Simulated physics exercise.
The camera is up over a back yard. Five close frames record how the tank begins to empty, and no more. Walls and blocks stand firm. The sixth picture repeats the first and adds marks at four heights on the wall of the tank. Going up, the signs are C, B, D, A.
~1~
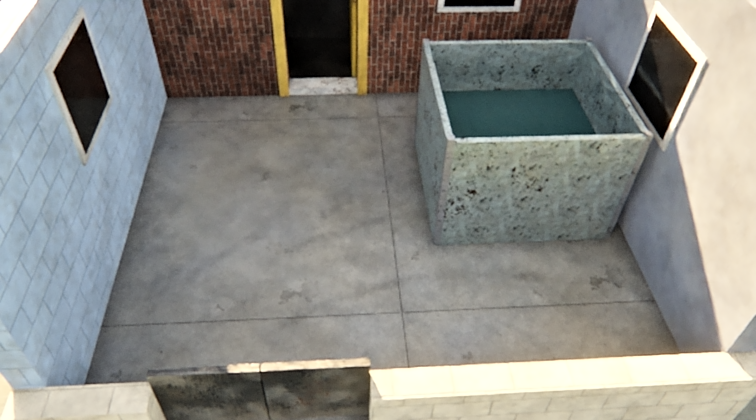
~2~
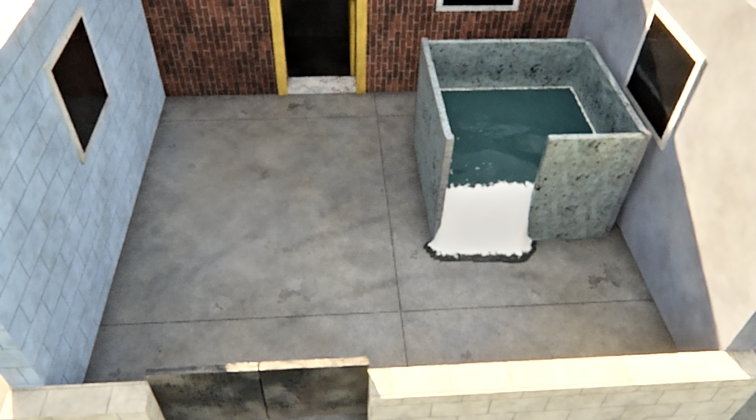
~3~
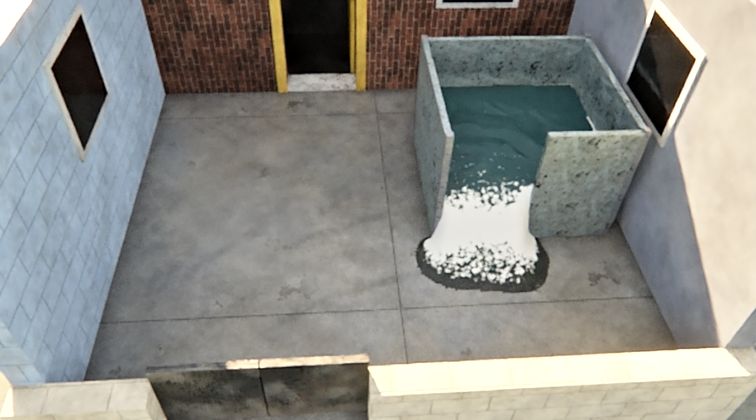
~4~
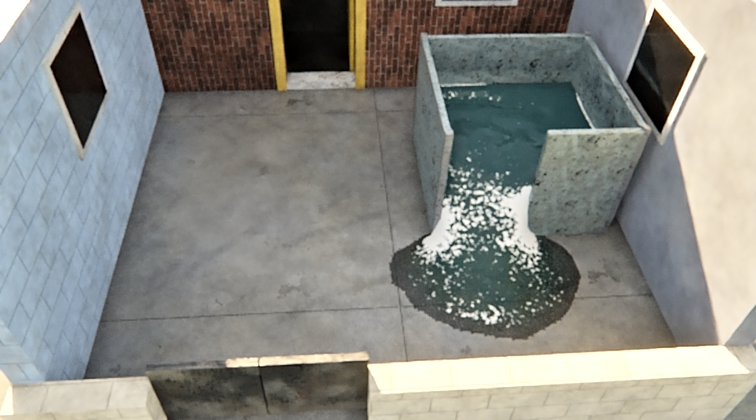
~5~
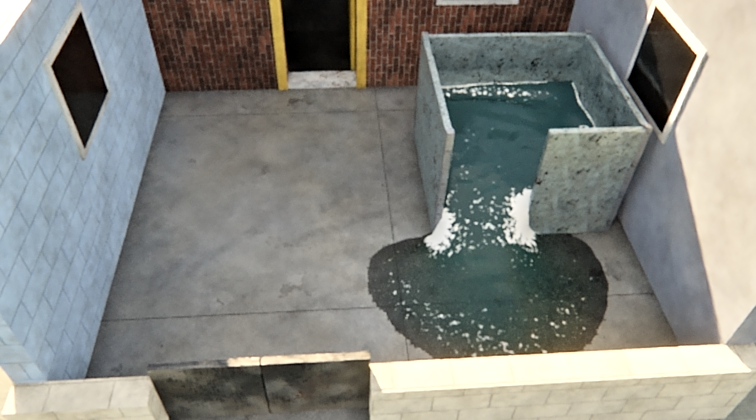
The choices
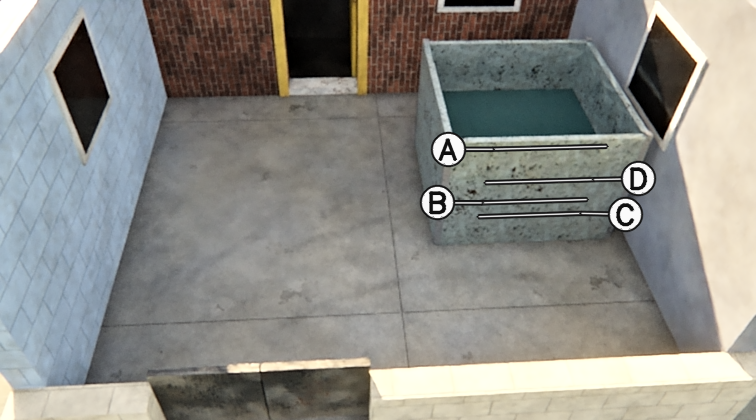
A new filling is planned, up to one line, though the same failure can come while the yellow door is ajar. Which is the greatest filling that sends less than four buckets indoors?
Choose D.
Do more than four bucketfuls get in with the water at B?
No, not at all.
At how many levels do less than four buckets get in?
Three of the four.
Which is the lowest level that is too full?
The answer is A.
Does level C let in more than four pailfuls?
No.
In white, A at (549, 147); B at (534, 201); C at (530, 215); D at (540, 181); from the bottom up C, B, D, A.
With A, about 14 bucketfuls get in.
With B, nothing gets over.
With C, nothing gets over.
With D, a bucket or two gets in.
